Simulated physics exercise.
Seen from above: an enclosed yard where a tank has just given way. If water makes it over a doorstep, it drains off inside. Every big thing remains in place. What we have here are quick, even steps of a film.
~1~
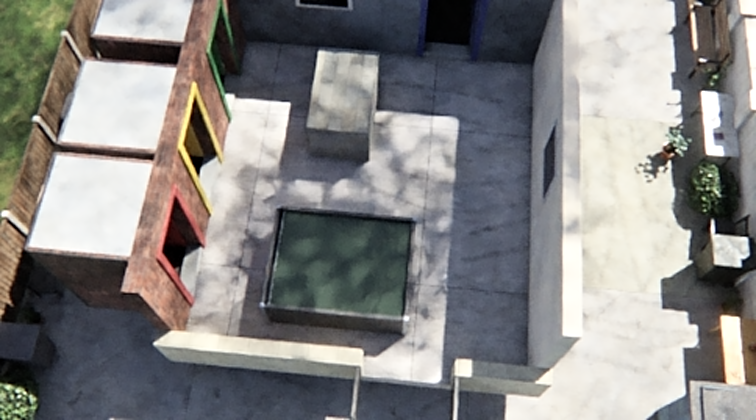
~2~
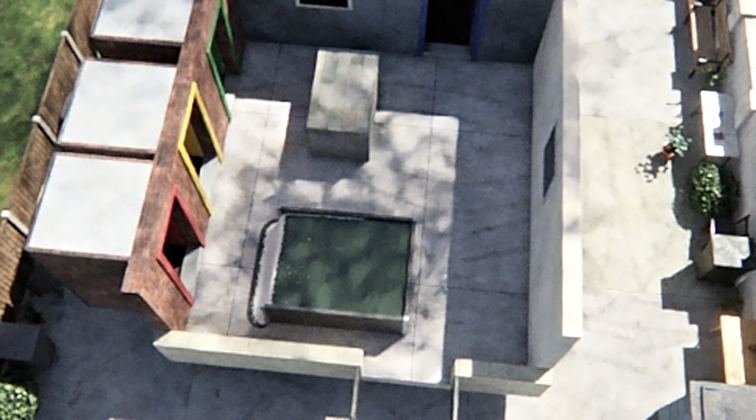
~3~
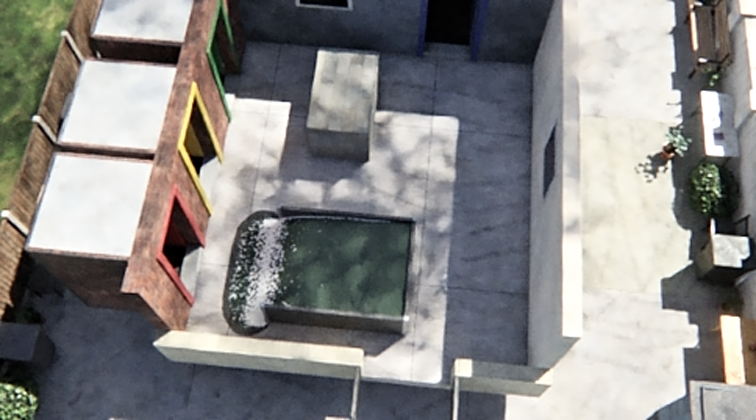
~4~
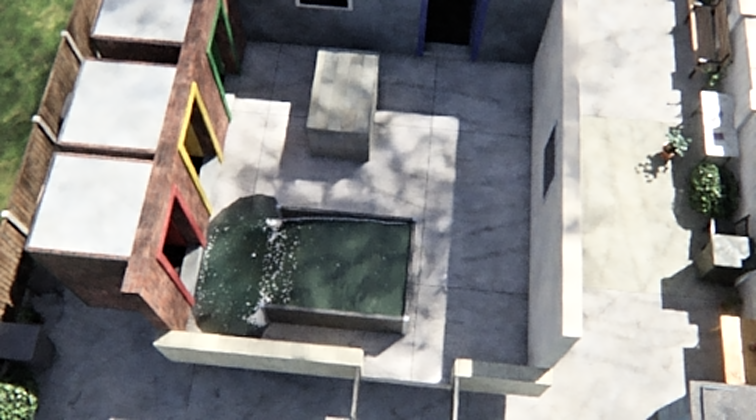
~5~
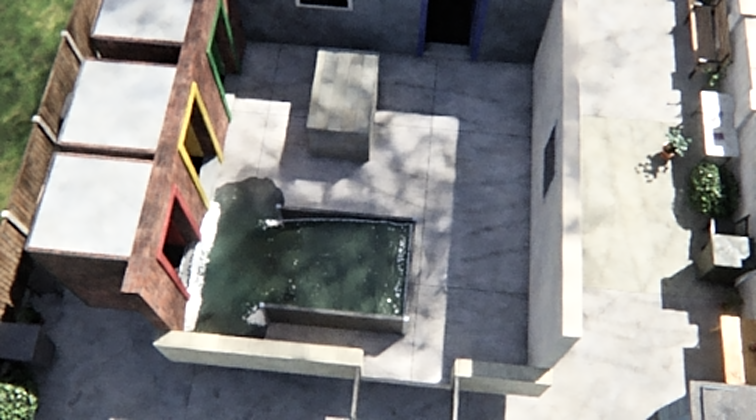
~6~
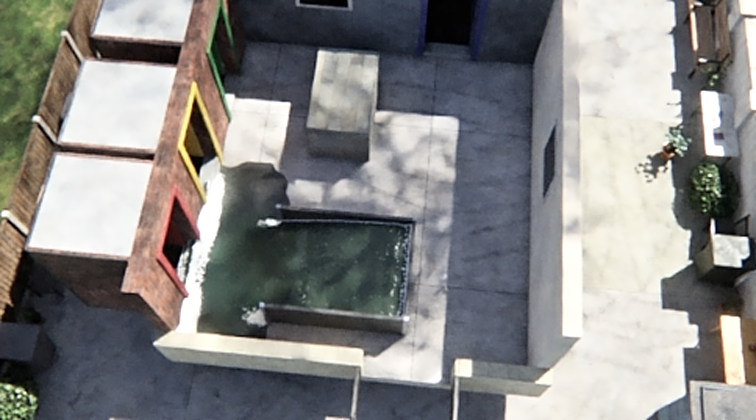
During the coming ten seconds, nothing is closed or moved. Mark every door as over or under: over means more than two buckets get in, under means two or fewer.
Yellow door - under; red door - over; green door - over; blue door - under.
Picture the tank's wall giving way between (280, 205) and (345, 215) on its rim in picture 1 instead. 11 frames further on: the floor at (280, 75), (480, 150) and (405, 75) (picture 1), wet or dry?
Submerged, submerged, untouched.
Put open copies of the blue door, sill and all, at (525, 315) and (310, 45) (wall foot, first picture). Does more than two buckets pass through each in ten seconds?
Log: Door one misses the mark; door two beats the mark.
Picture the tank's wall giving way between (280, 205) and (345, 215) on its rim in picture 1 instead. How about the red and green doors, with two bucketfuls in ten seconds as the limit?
Verdict - red door is safe, green door breaks the limit.
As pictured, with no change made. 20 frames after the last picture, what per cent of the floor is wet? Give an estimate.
Roughly 50 percent.
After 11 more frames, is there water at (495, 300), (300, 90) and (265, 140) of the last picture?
In turn, the points end up high and dry, soaked and soaked.
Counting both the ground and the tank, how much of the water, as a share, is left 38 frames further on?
My reading is around 76 percent.
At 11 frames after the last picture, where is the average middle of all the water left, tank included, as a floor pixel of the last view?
(278, 260).
A moment on, water covers 20 % of the floor; the yellow door wet at the sill, nothing in, the red door far over two buckets in, the green door wet at the sill, nothing in, the blue door not reached.
Next, water covers 35 % of the floor; the yellow door wet at the sill, nothing in, the red door far over two buckets in, the green door wet at the sill, nothing in, the blue door not reached.
Then, water covers 50 % of the floor; the yellow door wet at the sill, nothing in, the red door far over two buckets in, the green door wet at the sill, nothing in, the blue door wet at the sill, nothing in.
Later, water covers 80 % of the floor; the yellow door wet at the sill, nothing in, the red door far over two buckets in, the green door over two buckets in, the blue door wet at the sill, nothing in.
In the end, water covers 95 % of the floor; the yellow door wet at the sill, nothing in, the red door far over two buckets in, the green door far over two buckets in, the blue door wet at the sill, nothing in.
